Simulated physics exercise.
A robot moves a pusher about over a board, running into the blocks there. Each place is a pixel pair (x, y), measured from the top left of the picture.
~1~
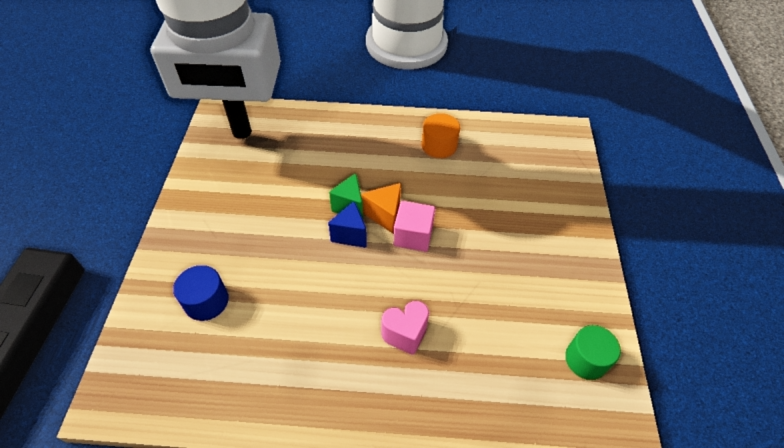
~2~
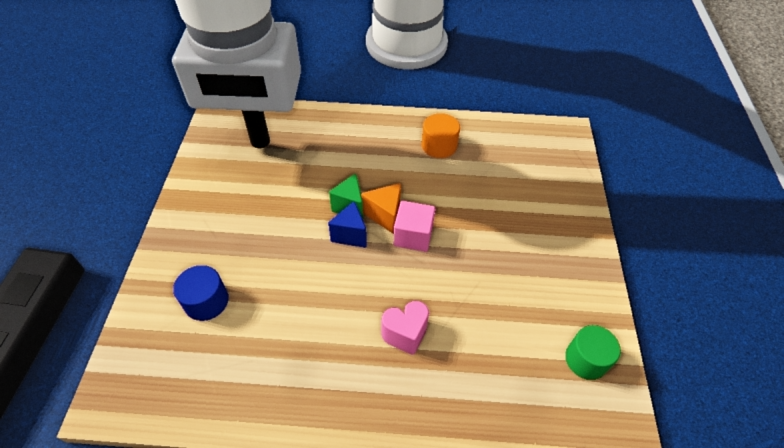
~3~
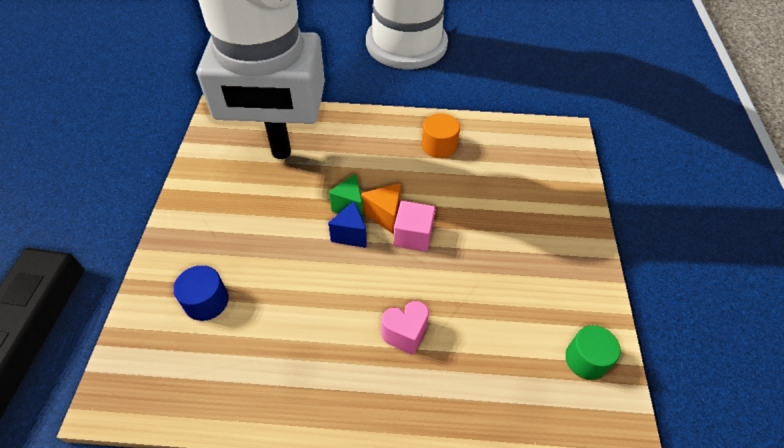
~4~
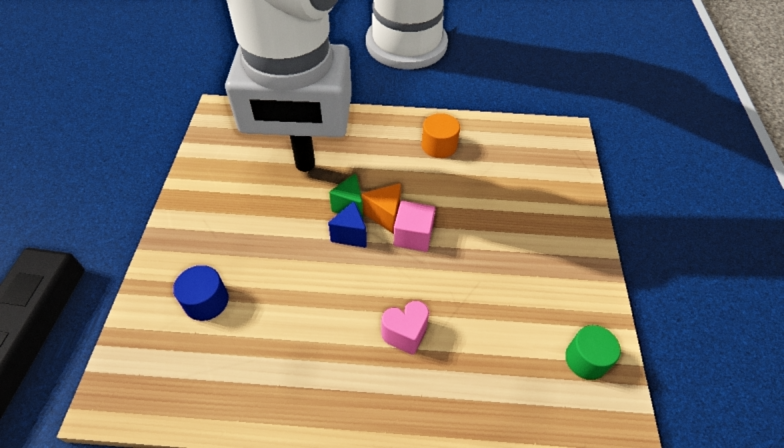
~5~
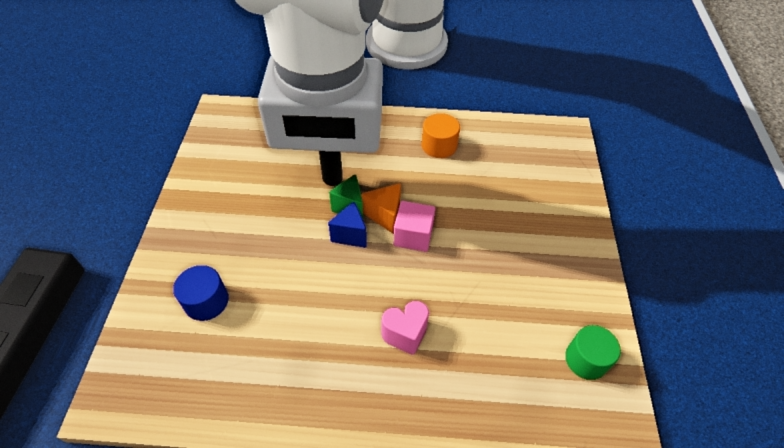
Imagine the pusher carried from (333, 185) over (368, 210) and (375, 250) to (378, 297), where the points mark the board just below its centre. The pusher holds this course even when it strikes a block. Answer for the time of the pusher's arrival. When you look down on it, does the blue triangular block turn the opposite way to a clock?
Yes.
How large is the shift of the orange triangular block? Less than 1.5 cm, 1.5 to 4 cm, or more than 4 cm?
It falls in the over 4 cm band.
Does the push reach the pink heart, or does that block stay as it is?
It stays.
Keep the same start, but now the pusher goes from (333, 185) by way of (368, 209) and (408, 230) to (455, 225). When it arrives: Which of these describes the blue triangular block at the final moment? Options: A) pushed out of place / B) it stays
A: Pushed out of place.
On the path given first. One third of the way, pusher at (368, 204); green triangular block at (351, 206), turned 60° clockwise; blue triangular block at (340, 233), turned 40° anticlockwise; orange triangular block at (385, 207), turned 30° anticlockwise; pink four-sided block at (423, 218).
Two thirds of the way, pusher at (375, 245); green triangular block at (347, 217); blue triangular block at (336, 236), turned 50° anticlockwise; orange triangular block at (398, 241), turned 50° anticlockwise; pink four-sided block at (424, 219), turned 15° anticlockwise.
At the end, pusher at (378, 291); green triangular block at (347, 217), turned 125° clockwise; blue triangular block at (336, 236), turned 50° anticlockwise; orange triangular block at (403, 246), turned 70° anticlockwise; pink heart unmoved; pink four-sided block at (424, 219), turned 15° anticlockwise.
